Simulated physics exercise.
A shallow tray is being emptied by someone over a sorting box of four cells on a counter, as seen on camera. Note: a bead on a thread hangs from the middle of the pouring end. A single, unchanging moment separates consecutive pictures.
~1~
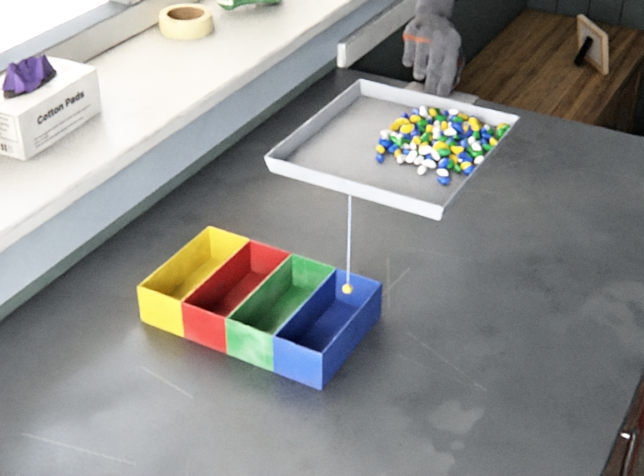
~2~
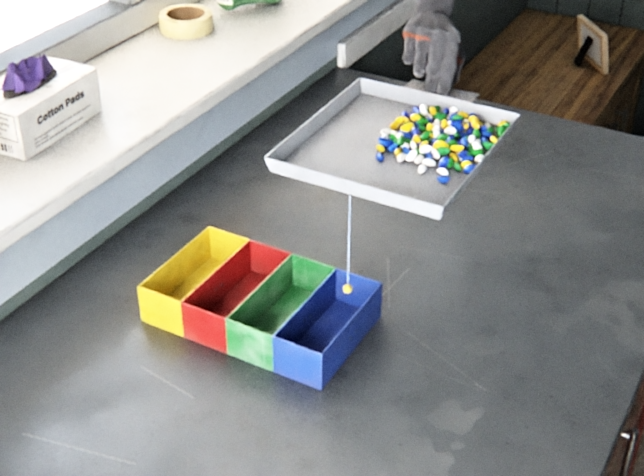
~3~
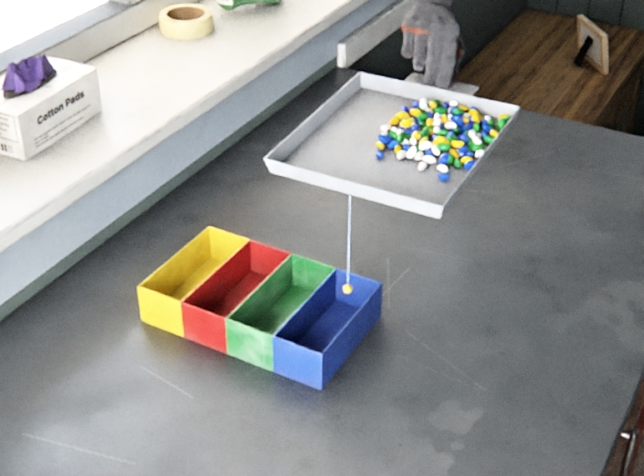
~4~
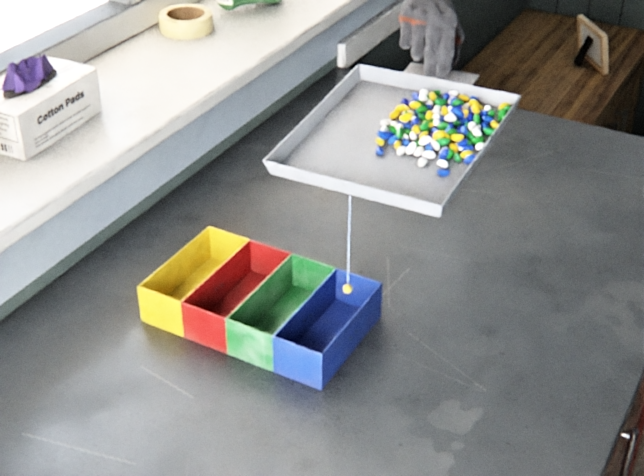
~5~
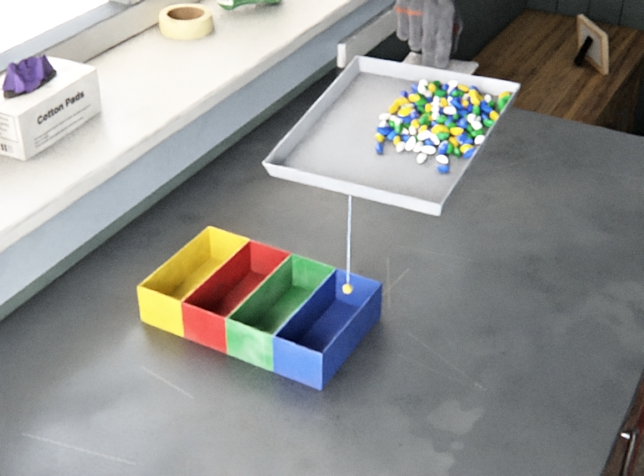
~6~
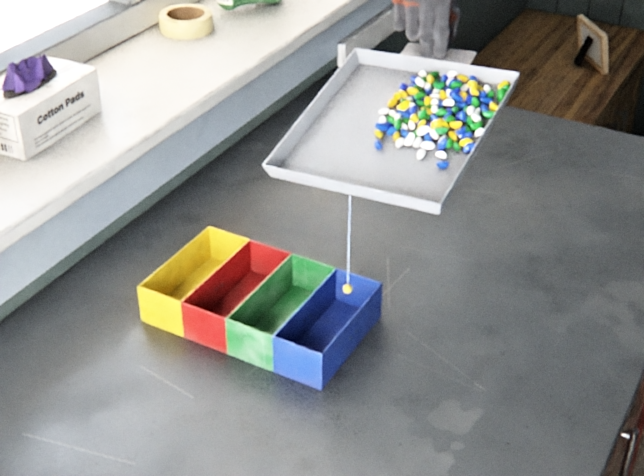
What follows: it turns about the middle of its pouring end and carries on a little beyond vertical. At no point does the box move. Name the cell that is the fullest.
Green.
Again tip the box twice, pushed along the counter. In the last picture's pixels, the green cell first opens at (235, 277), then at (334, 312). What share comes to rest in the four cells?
In order: 60 percent, then 100 percent.
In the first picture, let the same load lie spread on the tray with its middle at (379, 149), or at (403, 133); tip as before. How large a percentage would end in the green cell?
The first start yields 40 per cent, the second 50 per cent.
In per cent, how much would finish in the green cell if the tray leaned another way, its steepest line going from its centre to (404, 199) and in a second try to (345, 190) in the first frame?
Roughly 0 percent, then 30 percent.
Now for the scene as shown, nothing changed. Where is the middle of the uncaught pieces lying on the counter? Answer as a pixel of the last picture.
Approximately (339, 391).
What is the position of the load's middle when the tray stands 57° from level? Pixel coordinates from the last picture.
Its middle sits at about pixel (335, 165).
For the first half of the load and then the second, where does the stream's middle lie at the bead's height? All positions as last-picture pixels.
Early half (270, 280), late half (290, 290).
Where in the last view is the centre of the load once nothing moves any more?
I'd put the middle somewhere around (275, 335).
Soon after the last picture, tray tipped steeply; nearly all on the tray; a stray few in the blue cell; a stray few in the green cell; a stray few in the red cell; a small part falling or outside the box.
A little later, tray tipped right over; most on the tray; a small part in the green cell; a small part in the red cell; a stray few in the blue cell; a small part falling or outside the box.
Later still, tray tipped past a quarter turn; about half in the green cell; about a quarter in the blue cell; about a quarter in the red cell; a small part falling or outside the box.
At rest, tray tipped past a quarter turn; about half in the green cell; about a quarter in the blue cell; about a quarter in the red cell; none in the yellow cell; a small part outside the box.
